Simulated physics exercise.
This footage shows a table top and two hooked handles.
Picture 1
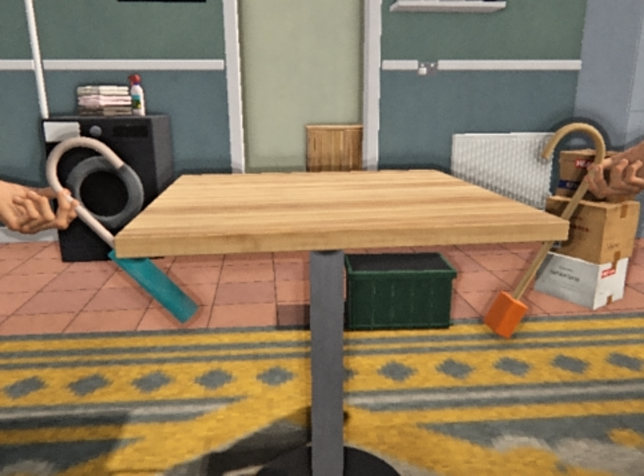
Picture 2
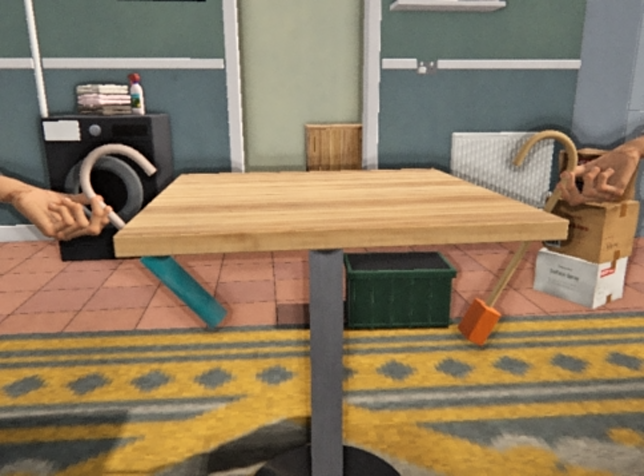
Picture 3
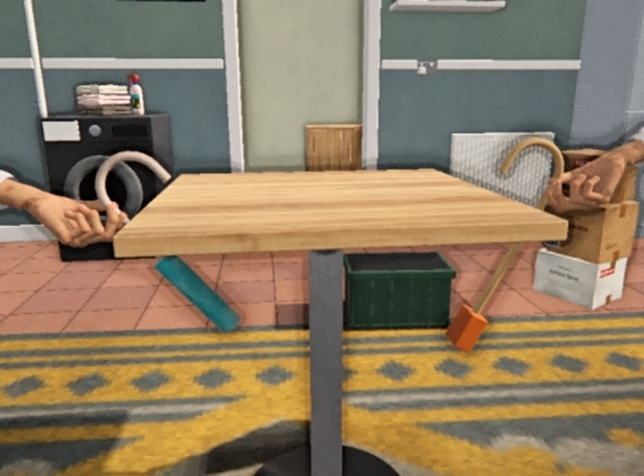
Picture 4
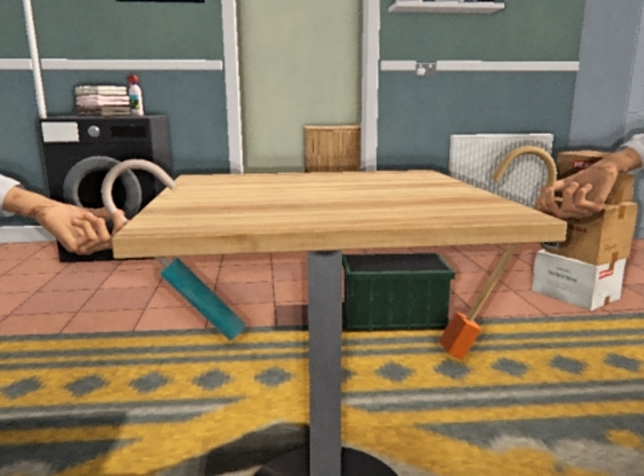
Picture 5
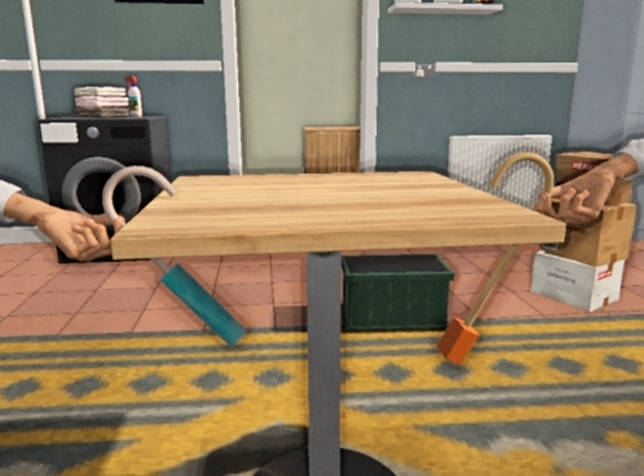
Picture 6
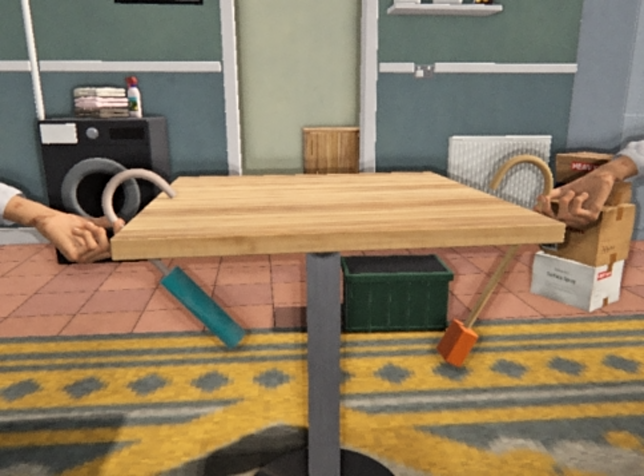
Two hands reach in from the left and right edges of a room with teal walls, seen from the front at about the height of a pale wooden table. The left hand holds a curved handle with a turquoise lower part, the right a hooked one with an orange end, before a dark washing machine, green crate and boxes. Both hands move the objects inward, then keep them nearly still beside the table.
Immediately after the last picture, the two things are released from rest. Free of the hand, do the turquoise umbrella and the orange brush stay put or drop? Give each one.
At the end, the turquoise umbrella will be left dangling. The orange brush will be gone.
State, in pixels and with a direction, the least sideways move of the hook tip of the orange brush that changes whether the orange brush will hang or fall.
Push it left around 12 pixels and you reach the switch.
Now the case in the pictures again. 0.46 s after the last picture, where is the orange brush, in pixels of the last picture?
I'd say roughly pixel (515, 408).
Then, 0.32 s after the last picture, turquoise umbrella at rest near (185, 258); orange brush down below near (471, 413).
Then, 0.46 s after the last picture, turquoise umbrella at rest near (184, 258); orange brush falling near (515, 408).
Then, 0.60 s after the last picture, turquoise umbrella at rest near (184, 258); orange brush falling near (554, 462).
At rest, the turquoise umbrella stays hooked on the edge, near (187, 257); the orange brush falls to the floor, near (557, 467).
